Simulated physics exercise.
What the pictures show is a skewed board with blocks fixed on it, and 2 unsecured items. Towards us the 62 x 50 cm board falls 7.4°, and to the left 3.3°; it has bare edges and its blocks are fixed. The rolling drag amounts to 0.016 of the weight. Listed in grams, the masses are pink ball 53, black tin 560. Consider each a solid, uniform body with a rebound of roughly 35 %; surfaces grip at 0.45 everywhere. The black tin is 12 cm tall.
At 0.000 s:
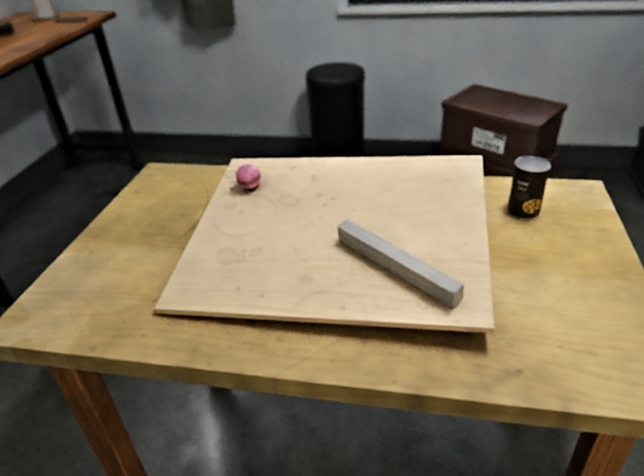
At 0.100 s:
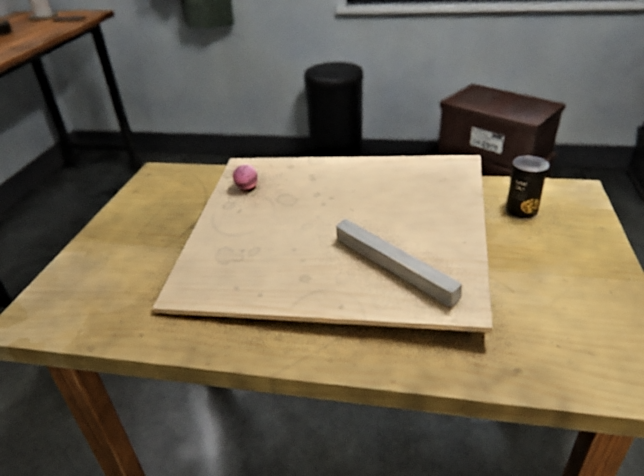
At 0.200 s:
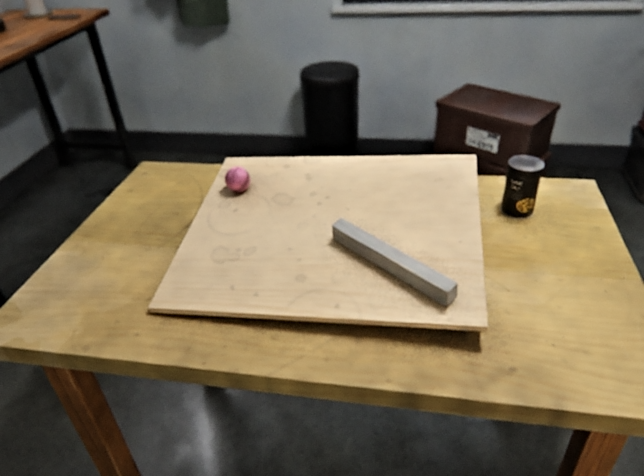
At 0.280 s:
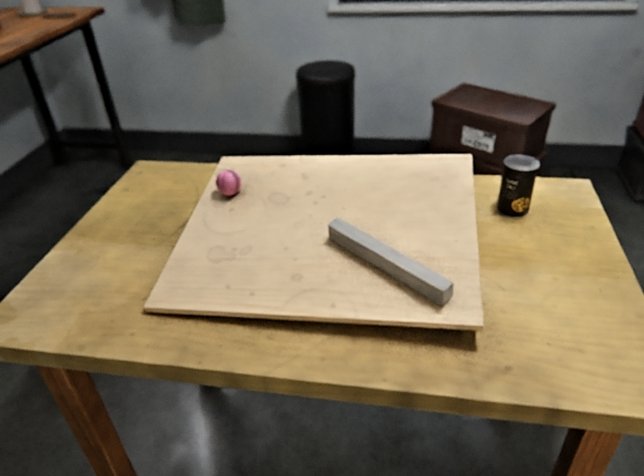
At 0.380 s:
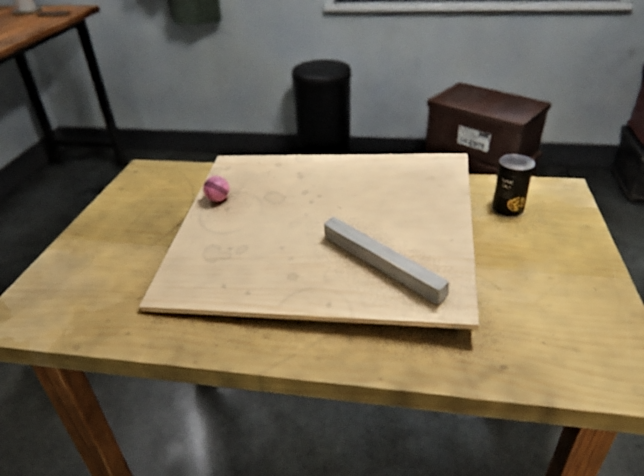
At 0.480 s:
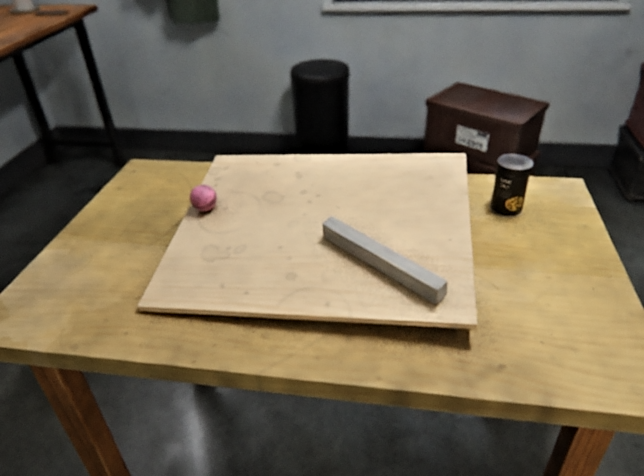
Pink ball rolling slowly toward the left edge of a pale board on a wooden table, past a motionless grey bar.
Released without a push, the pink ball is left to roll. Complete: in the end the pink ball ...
In the end the pink ball rolls off the left.
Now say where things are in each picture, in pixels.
In the first picture, 38 cm of board to the near edge; pink ball (248, 176); black tin (528, 188).
In the second picture, 38 cm of board to the near edge; pink ball (246, 177); black tin (526, 188).
In the third picture, 37 cm of board to the near edge; pink ball (237, 179); black tin (521, 188).
In the fourth picture, 35 cm of board to the near edge; pink ball (229, 183); black tin (517, 187).
In the fifth picture, 32 cm of board to the near edge; pink ball (216, 189); black tin (512, 187).
In the sixth picture, 29 cm of board to the near edge; pink ball (204, 198); black tin (510, 186).
After 0.78 s, it has gone over the left edge; pink ball near (150, 249).
After 0.98 s, it has gone over the left edge; pink ball near (96, 289).
By the end (1.2 s), it has gone over the left edge; black tin in place, give or take 8 cm.
